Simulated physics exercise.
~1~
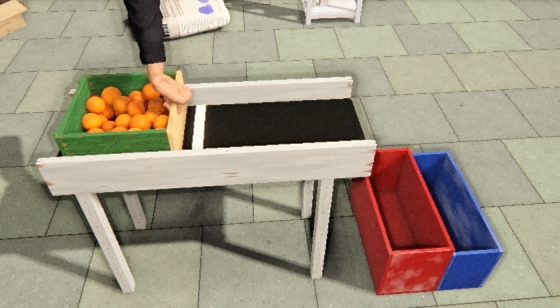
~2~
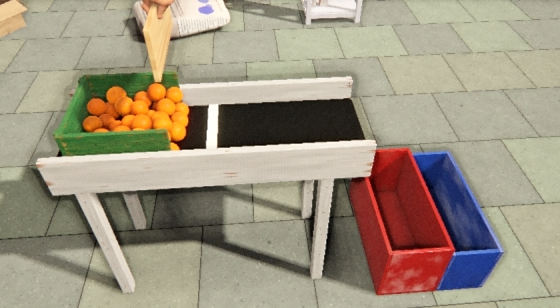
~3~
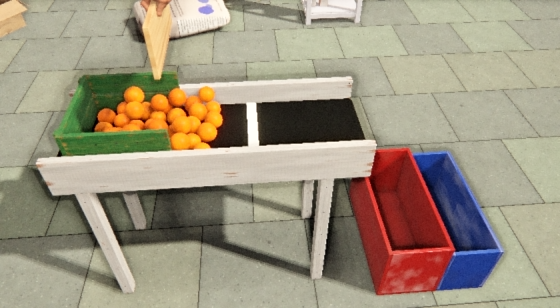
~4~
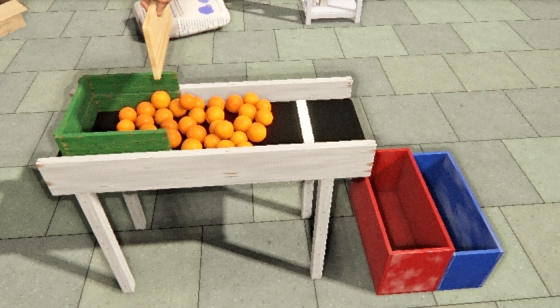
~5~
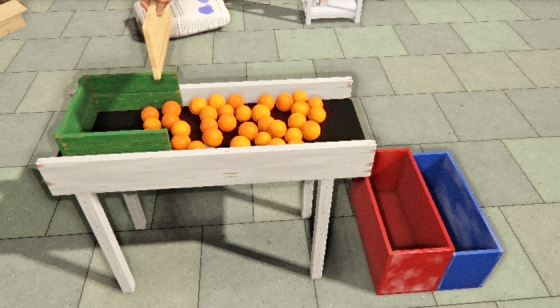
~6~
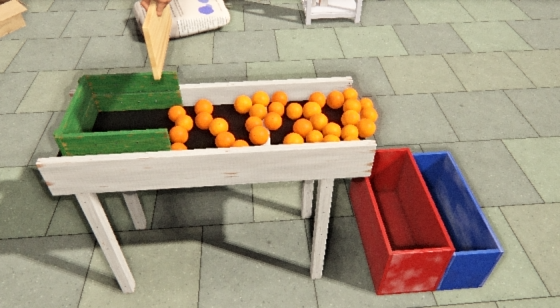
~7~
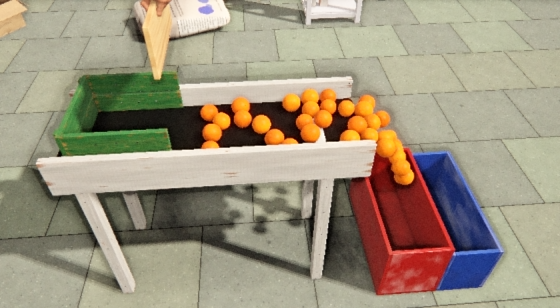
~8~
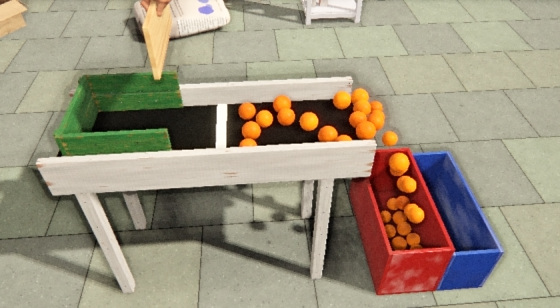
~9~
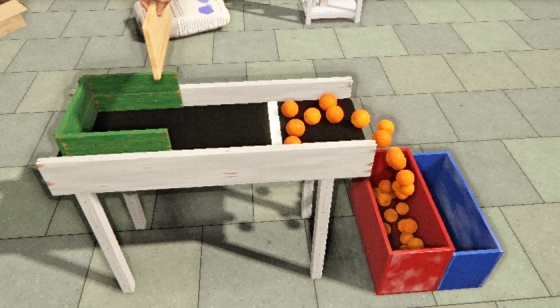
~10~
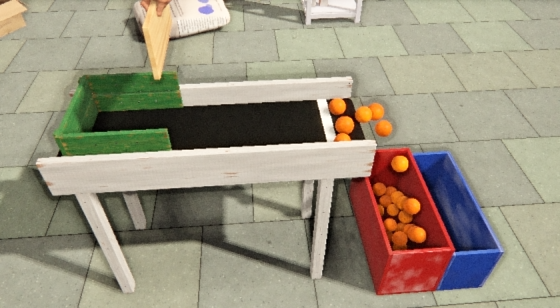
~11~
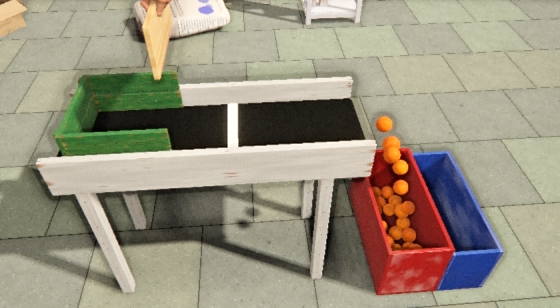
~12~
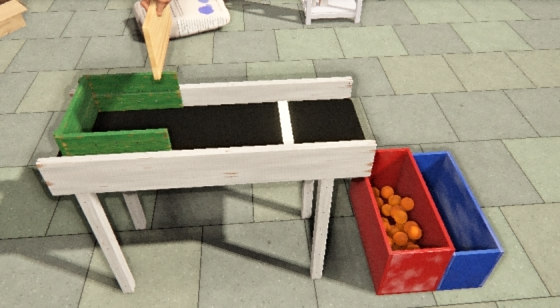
To begin with, oranges sit heaped in a green pen at the left end of a white-framed table with a black belt, while a hand holds a wooden gate against them. The hand lifts the gate, and the belt, marked by a white stripe, carries the oranges to the right. They spread into a loose band as the pen empties. Reaching the right end, they spill over the edge and drop into the red tub below. The last few follow, leaving the belt bare and all the oranges in the red tub, with the blue tub beyond it empty.
